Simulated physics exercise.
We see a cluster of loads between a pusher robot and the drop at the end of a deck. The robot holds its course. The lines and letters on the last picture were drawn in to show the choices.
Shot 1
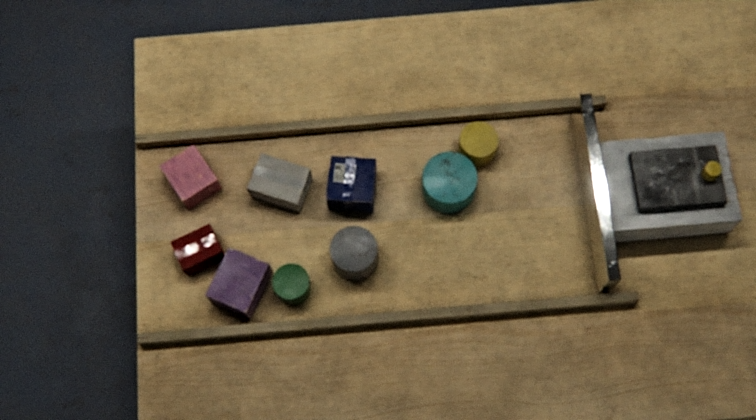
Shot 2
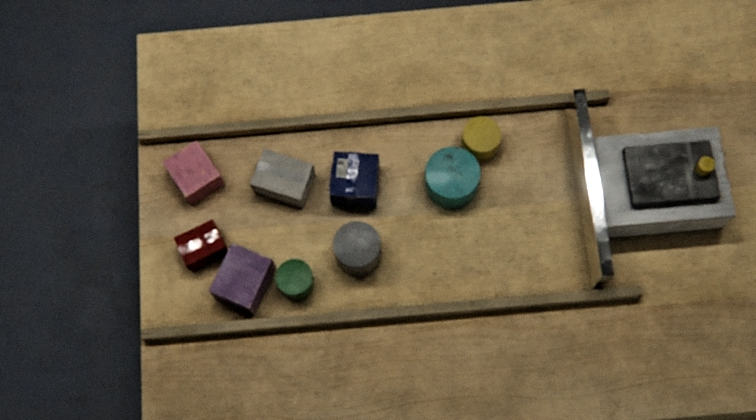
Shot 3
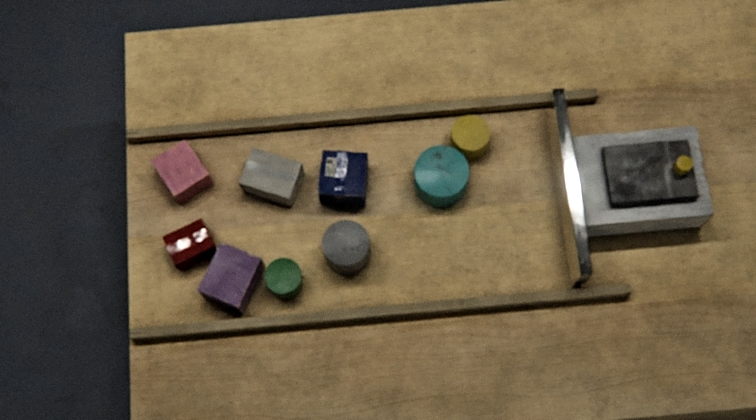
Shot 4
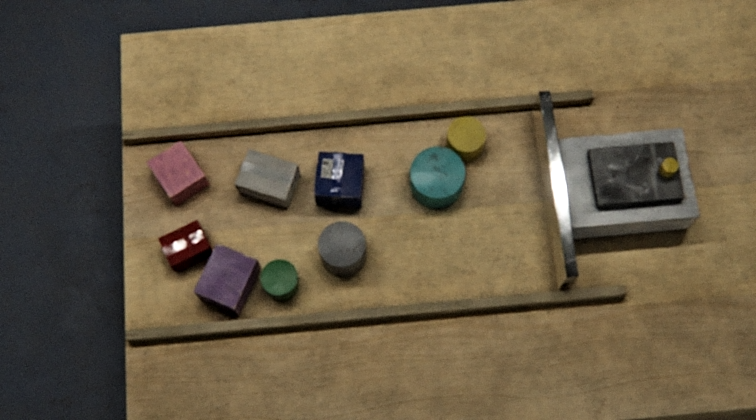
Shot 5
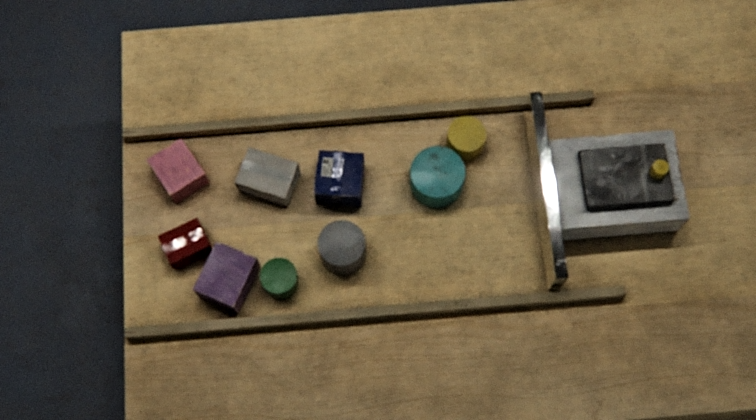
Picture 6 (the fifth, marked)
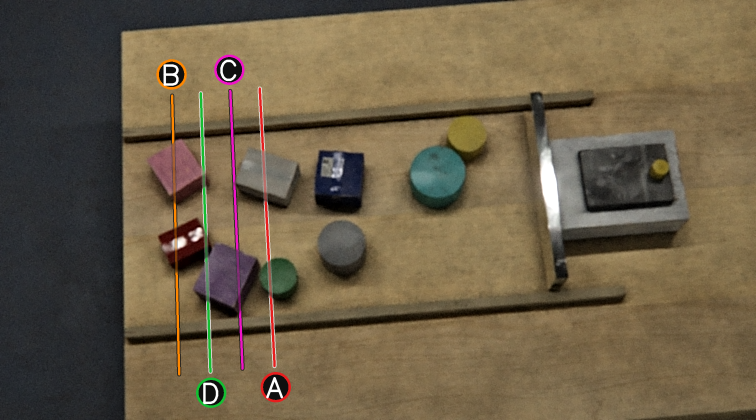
In this clip, a grey machine with a wide metal blade moves slowly left along a wooden deck between two rails, nearing a cluster of coloured blocks and round pieces, which stay in place without being touched.
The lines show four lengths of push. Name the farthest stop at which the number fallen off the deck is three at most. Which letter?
The farthest such stop is D.
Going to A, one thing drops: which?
The pink crate.
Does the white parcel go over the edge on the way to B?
Yes.
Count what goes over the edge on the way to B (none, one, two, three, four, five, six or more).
Five.
On the copy, A at (267, 221); B at (175, 229); C at (236, 224); D at (205, 226).
On D. First, robot (494, 187); yellow canister (391, 141); turquoise canister (387, 185).
Then, robot (371, 197); pink crate (124, 158); white parcel (171, 175).
Finally, robot (274, 205); pink crate over the edge; white parcel over the edge; two fallen.
By contrast, A is within the limit but short; B drops five; C is within the limit but short.
